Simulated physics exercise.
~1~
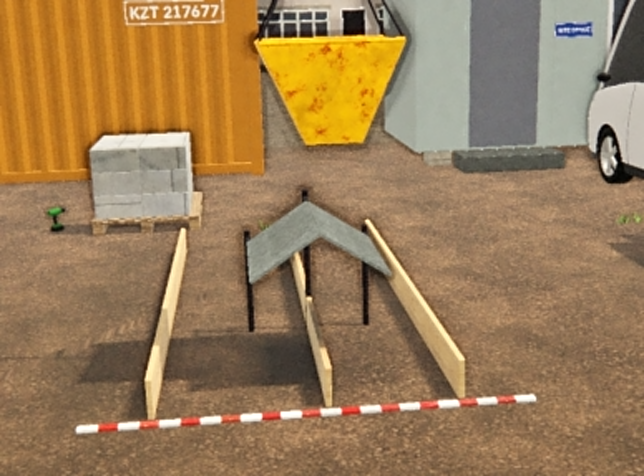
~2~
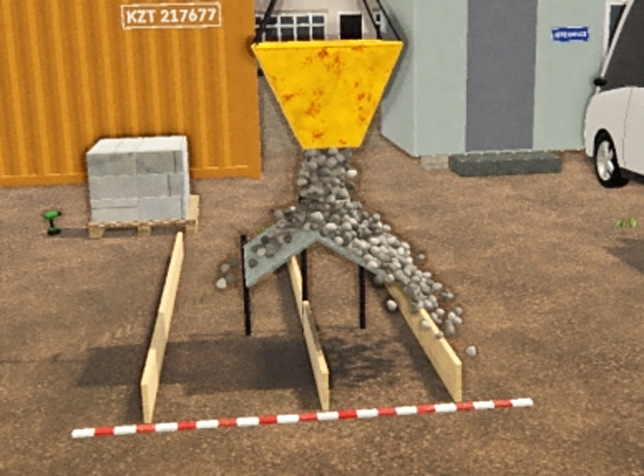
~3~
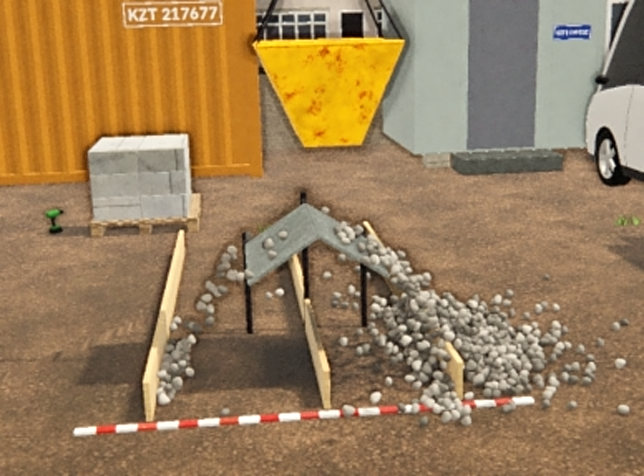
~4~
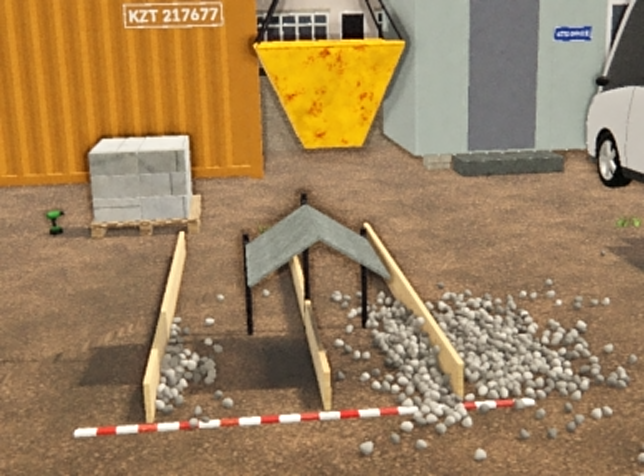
In a dirt yard, grey cobbles drop from a yellow skip onto a peaked steel plate and scatter, most settling right.
